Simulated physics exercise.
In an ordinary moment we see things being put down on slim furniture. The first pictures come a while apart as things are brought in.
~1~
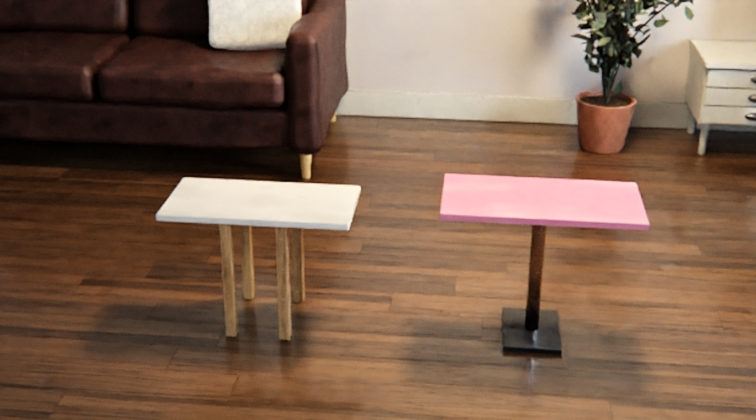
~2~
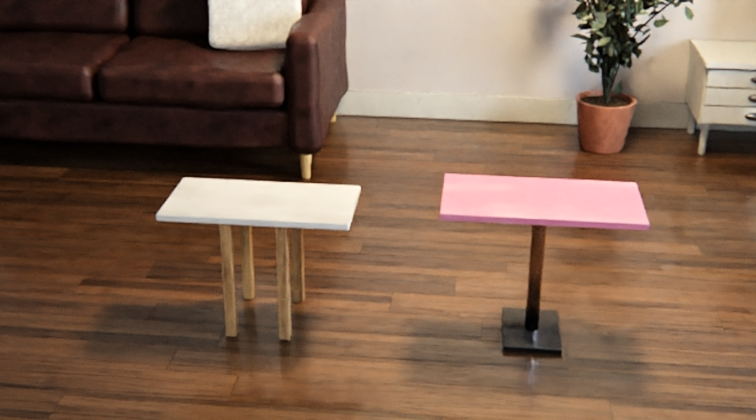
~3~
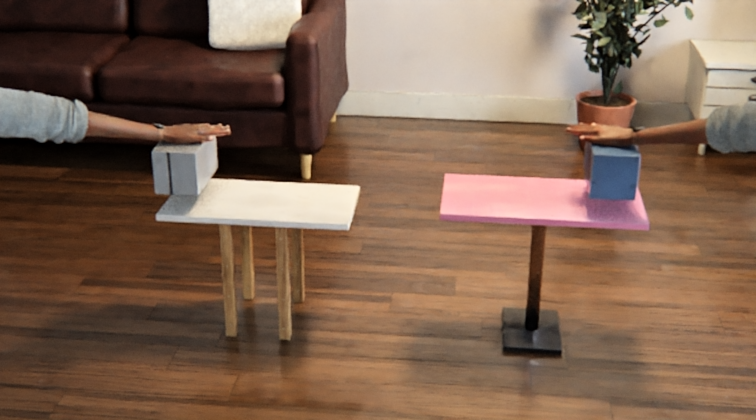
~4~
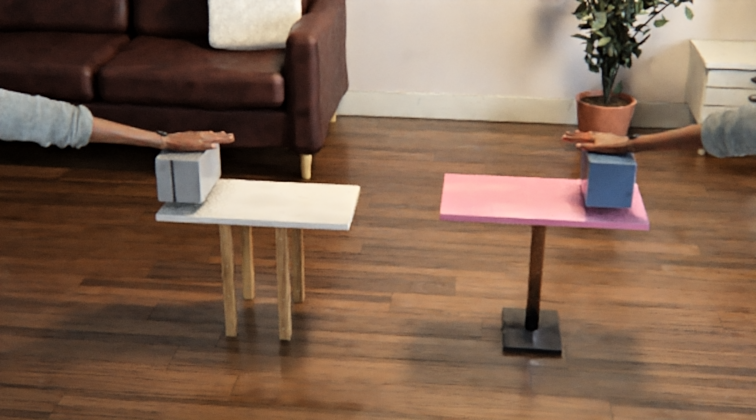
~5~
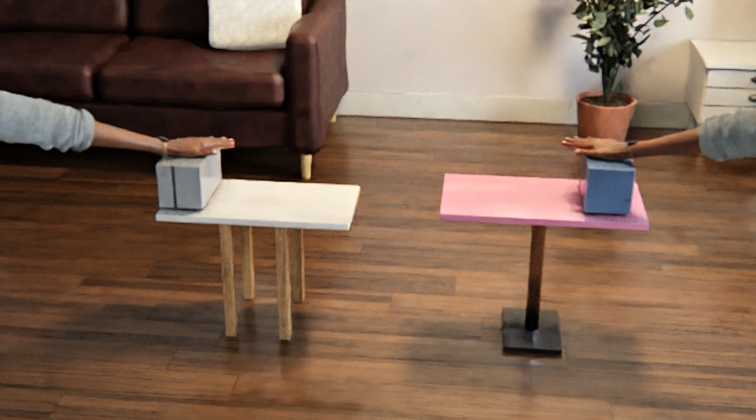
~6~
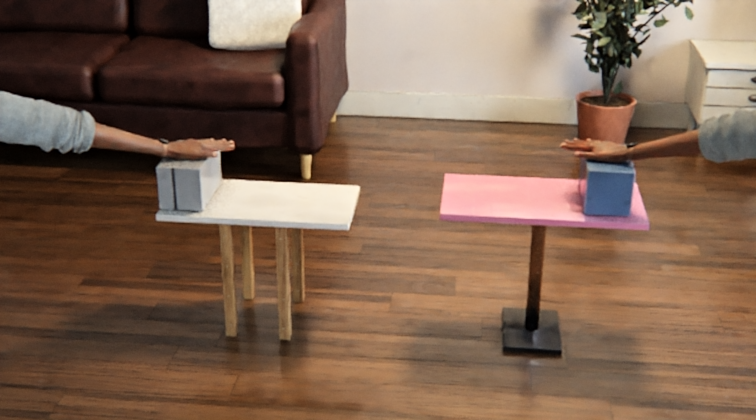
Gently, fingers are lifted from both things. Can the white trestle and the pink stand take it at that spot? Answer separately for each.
The white trestle goes over; the pink stand goes over.
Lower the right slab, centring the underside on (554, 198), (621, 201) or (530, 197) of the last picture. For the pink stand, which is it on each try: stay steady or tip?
First it stays put, then it keels over, and last it stays put.
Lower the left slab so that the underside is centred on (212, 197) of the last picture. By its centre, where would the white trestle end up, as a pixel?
(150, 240).
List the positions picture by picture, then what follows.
In the first picture, white trestle (262, 203); pink stand (541, 201).
In the second picture, pink stand (541, 201).
In the third picture, still on the way; white trestle (262, 203); left slab (186, 160).
In the fourth picture, still on the way; pink stand (541, 201); right slab (607, 170).
In the fifth picture, still on the way; white trestle (262, 203); left slab (190, 173).
In the sixth picture, in place, still held; white trestle (262, 203); pink stand (541, 201); right slab (605, 178).
Then, 0.62 s on from there, white trestle turned 35° from its first pose near (184, 204); pink stand turned 29° from its first pose near (618, 209).
In the end, the white trestle overbalances, near (135, 236); the pink stand overbalances, near (684, 263).
